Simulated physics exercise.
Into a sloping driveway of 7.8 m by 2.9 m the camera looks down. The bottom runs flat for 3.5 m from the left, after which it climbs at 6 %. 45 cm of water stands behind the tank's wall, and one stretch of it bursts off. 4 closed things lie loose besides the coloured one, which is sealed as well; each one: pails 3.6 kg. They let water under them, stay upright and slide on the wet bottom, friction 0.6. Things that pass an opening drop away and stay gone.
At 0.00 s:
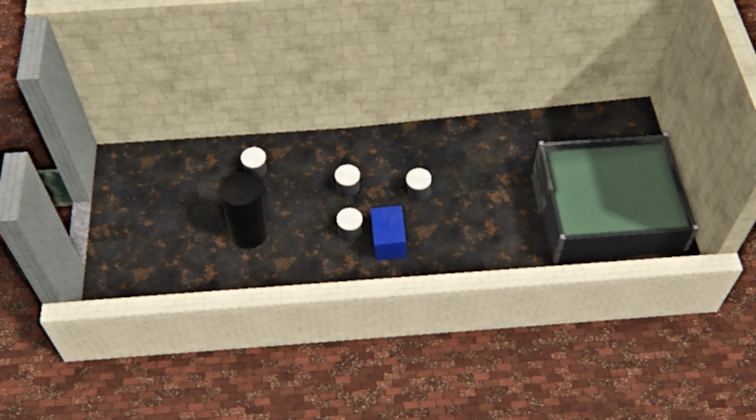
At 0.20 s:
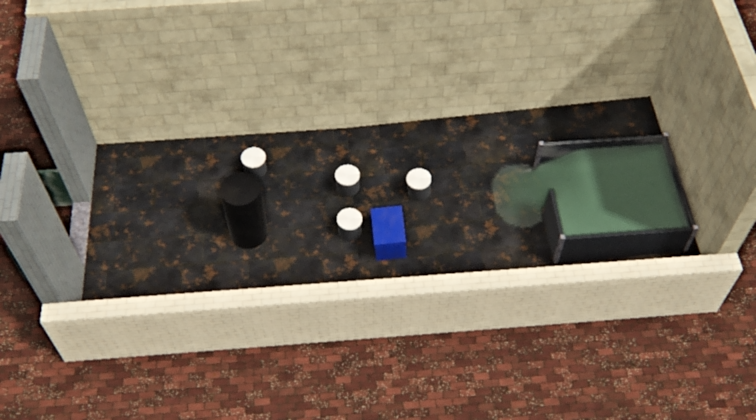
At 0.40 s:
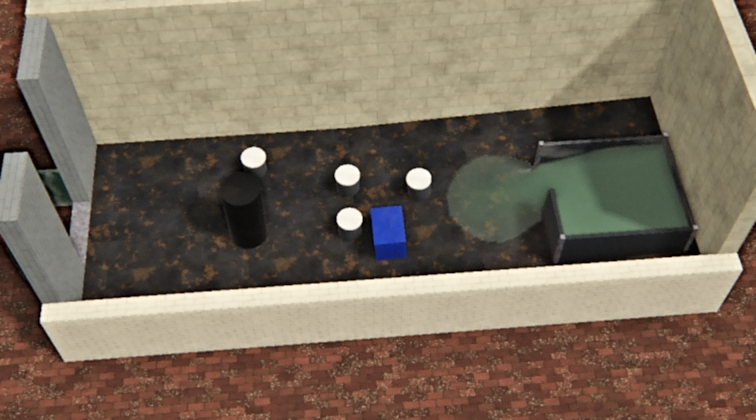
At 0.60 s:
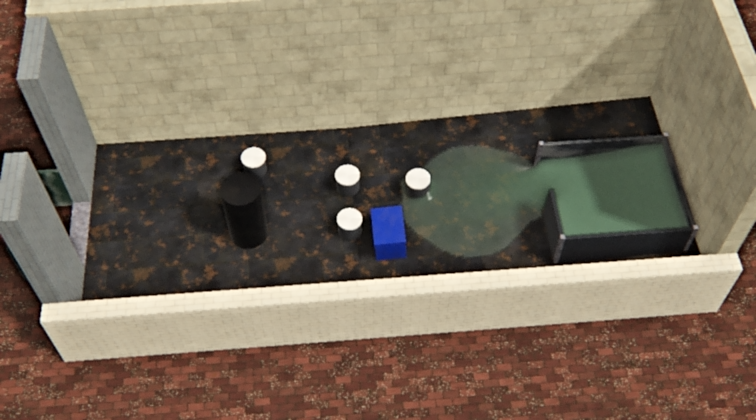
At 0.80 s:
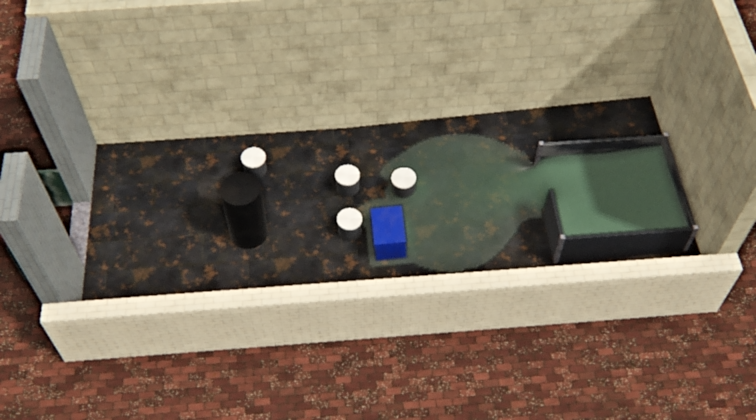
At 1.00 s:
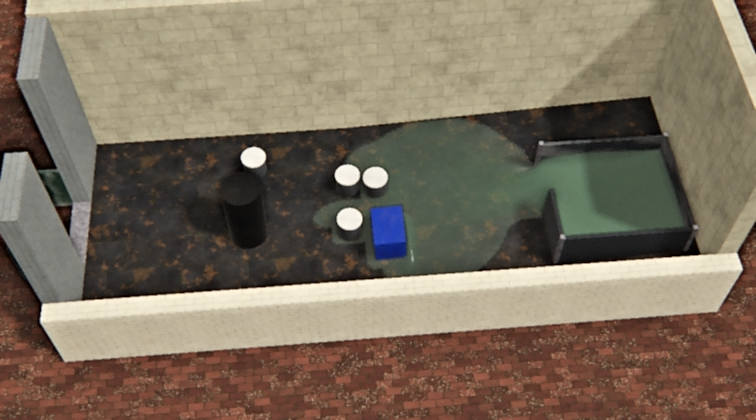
Greenish water bursts through the left side of a tank at the right of a walled driveway and spreads leftward across the dark floor. It reaches a white-topped container and slides it left toward another, while water surrounds the blue chest, which stays in place.
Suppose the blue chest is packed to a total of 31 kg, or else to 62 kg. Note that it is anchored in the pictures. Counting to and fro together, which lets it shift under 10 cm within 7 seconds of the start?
The packing that works: Only the heavier one.
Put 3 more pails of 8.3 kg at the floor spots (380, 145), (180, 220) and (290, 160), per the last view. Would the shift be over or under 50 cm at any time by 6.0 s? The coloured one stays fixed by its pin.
Well, in turn it's beyond that, then inside that, and finally beyond that.
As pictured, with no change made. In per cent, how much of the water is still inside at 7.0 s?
88 % or so.
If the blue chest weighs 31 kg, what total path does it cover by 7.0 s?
Some 50 cm in all.
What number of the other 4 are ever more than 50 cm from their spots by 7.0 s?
That comes to 3.
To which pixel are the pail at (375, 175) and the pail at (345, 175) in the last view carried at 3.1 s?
(174, 182) and (141, 188), roughly.
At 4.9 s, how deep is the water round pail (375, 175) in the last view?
14 cm.
After 1.4 s the blue chest would be 3 cm from its start with 31 kg and 0 cm from its start with 62 kg; 7 cm of water round it then.
After 3.1 s the blue chest would be 49 cm from its start with 31 kg and 0 cm from its start with 62 kg; 5 cm of water round it then.
After 4.9 s the blue chest would be 49 cm from its start with 31 kg and 0 cm from its start with 62 kg; 4 cm of water round it then.
After 7.0 s the blue chest would be 49 cm from its start with 31 kg and 0 cm from its start with 62 kg; 4 cm of water round it then.
